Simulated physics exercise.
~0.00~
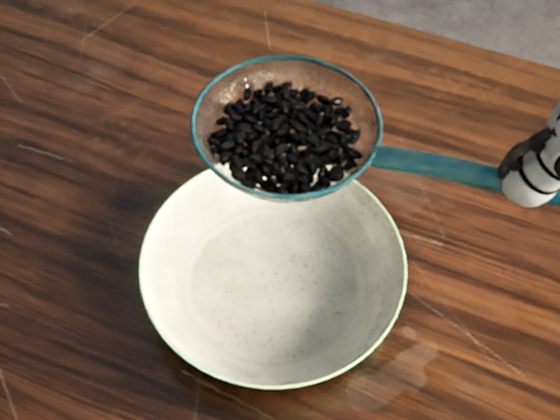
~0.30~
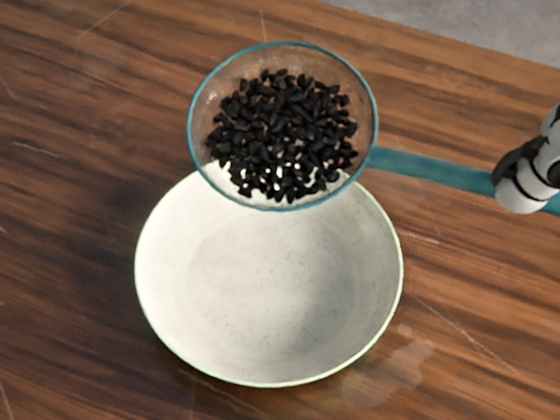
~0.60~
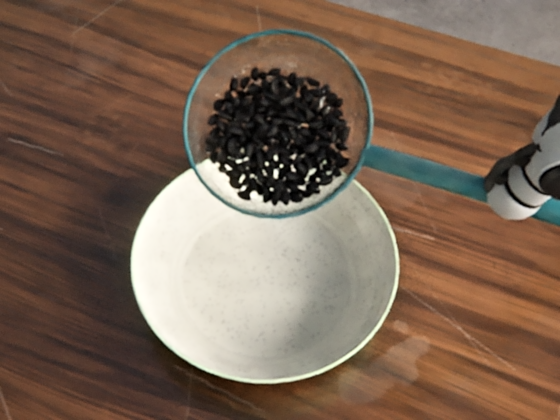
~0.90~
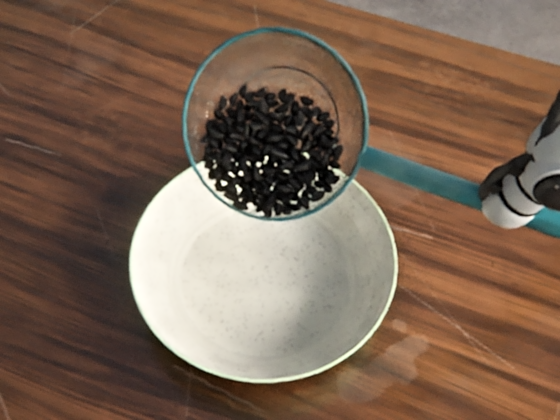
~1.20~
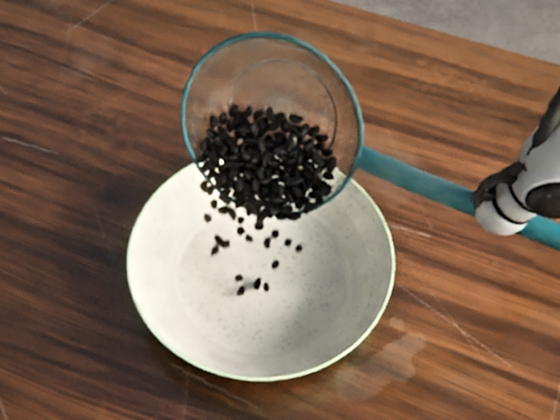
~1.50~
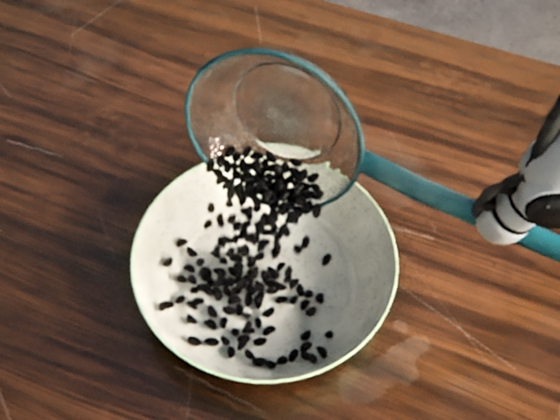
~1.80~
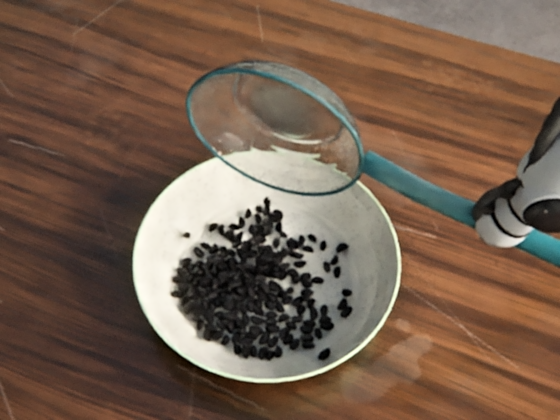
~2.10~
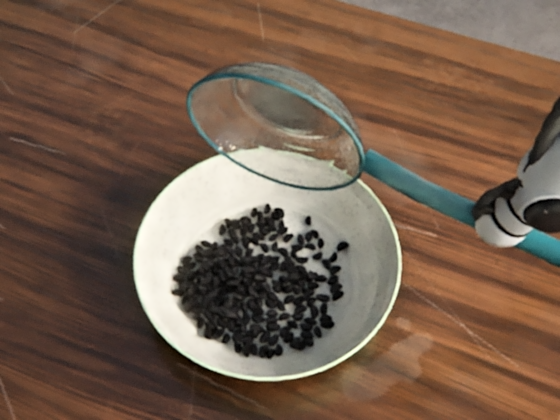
Black beans tumble from a tilting clear ladle and settle in the pale pan below.
